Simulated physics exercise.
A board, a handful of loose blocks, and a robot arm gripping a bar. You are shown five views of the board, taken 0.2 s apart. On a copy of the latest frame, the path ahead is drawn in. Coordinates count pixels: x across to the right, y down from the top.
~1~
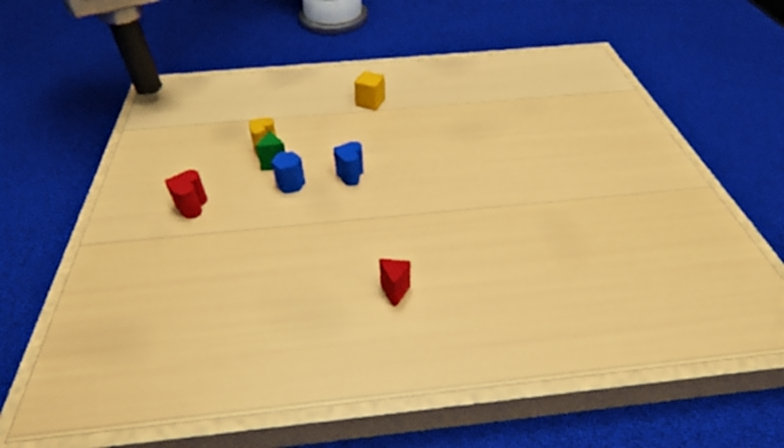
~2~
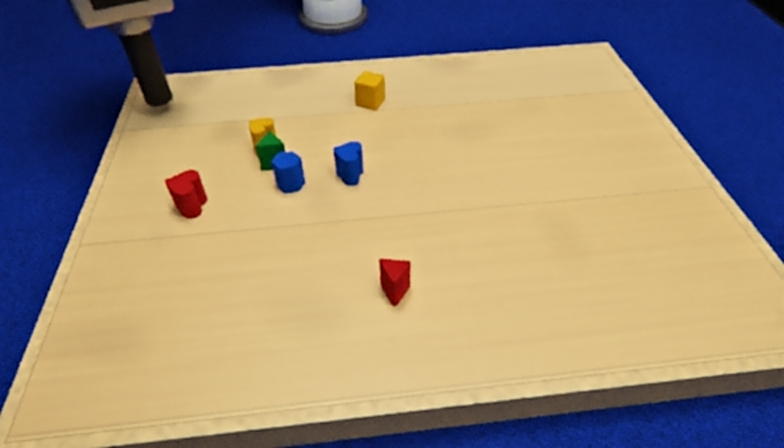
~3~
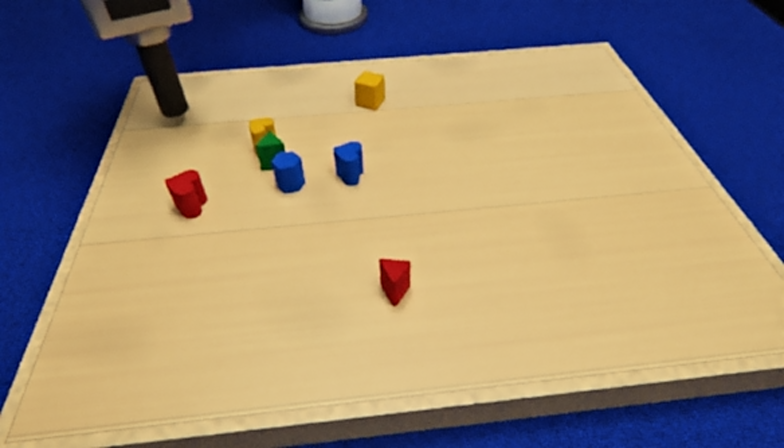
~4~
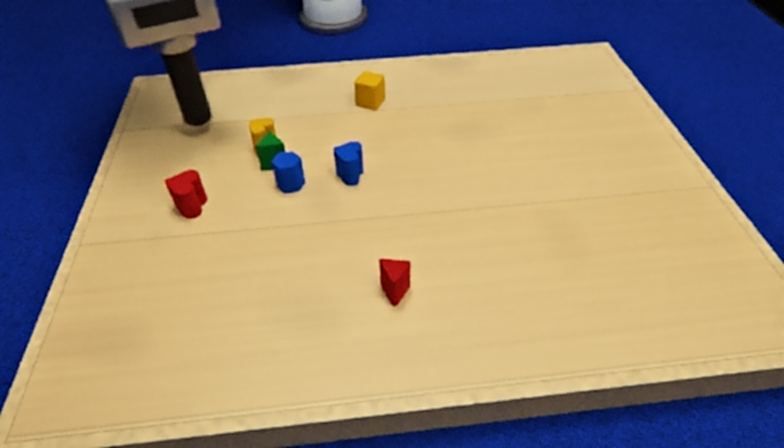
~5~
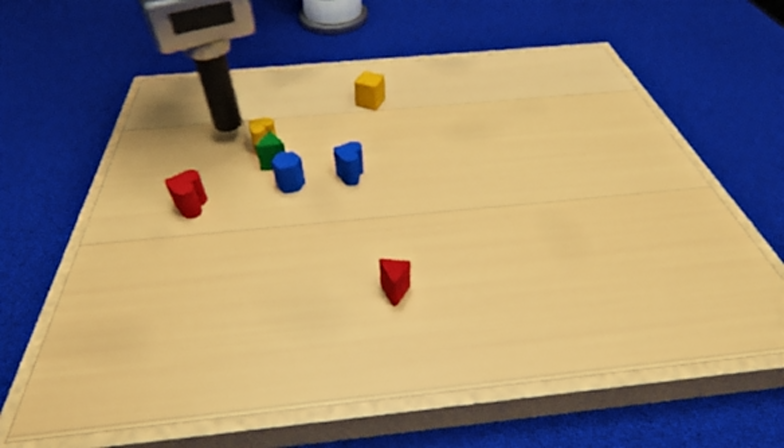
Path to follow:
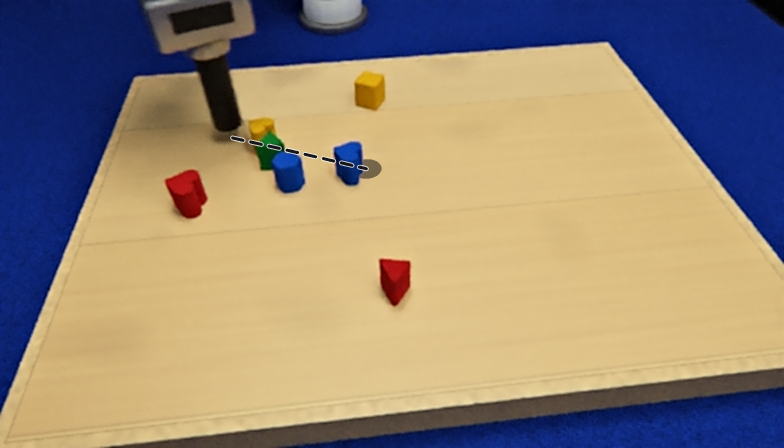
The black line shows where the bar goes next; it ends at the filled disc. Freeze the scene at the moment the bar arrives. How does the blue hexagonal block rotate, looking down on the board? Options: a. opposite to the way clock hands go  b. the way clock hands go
a - opposite to the way clock hands go.
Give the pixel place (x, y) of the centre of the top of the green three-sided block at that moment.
It should be at (286, 150) by then.
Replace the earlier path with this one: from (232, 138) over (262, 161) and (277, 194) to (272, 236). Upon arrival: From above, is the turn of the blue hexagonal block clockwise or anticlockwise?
It ends up turned anticlockwise.
The drawn path runs from (232, 138) directly to (367, 169).
The first path, step by step. One third of the way, bar at (273, 134); yellow heart at (290, 133), turned 20° clockwise; green three-sided block at (282, 147), turned 65° clockwise; blue hexagonal block at (287, 165), turned 15° anticlockwise.
Two thirds of the way, bar at (319, 144); yellow heart at (322, 149), turned 95° clockwise; green three-sided block at (286, 150), turned 95° clockwise; blue hexagonal block at (286, 166), turned 20° anticlockwise.
At the end, bar at (366, 155); yellow heart at (326, 153), turned 120° clockwise; green three-sided block at (286, 150), turned 95° clockwise; blue hexagonal block at (286, 166), turned 20° anticlockwise; blue heart at (369, 161), turned 35° clockwise.
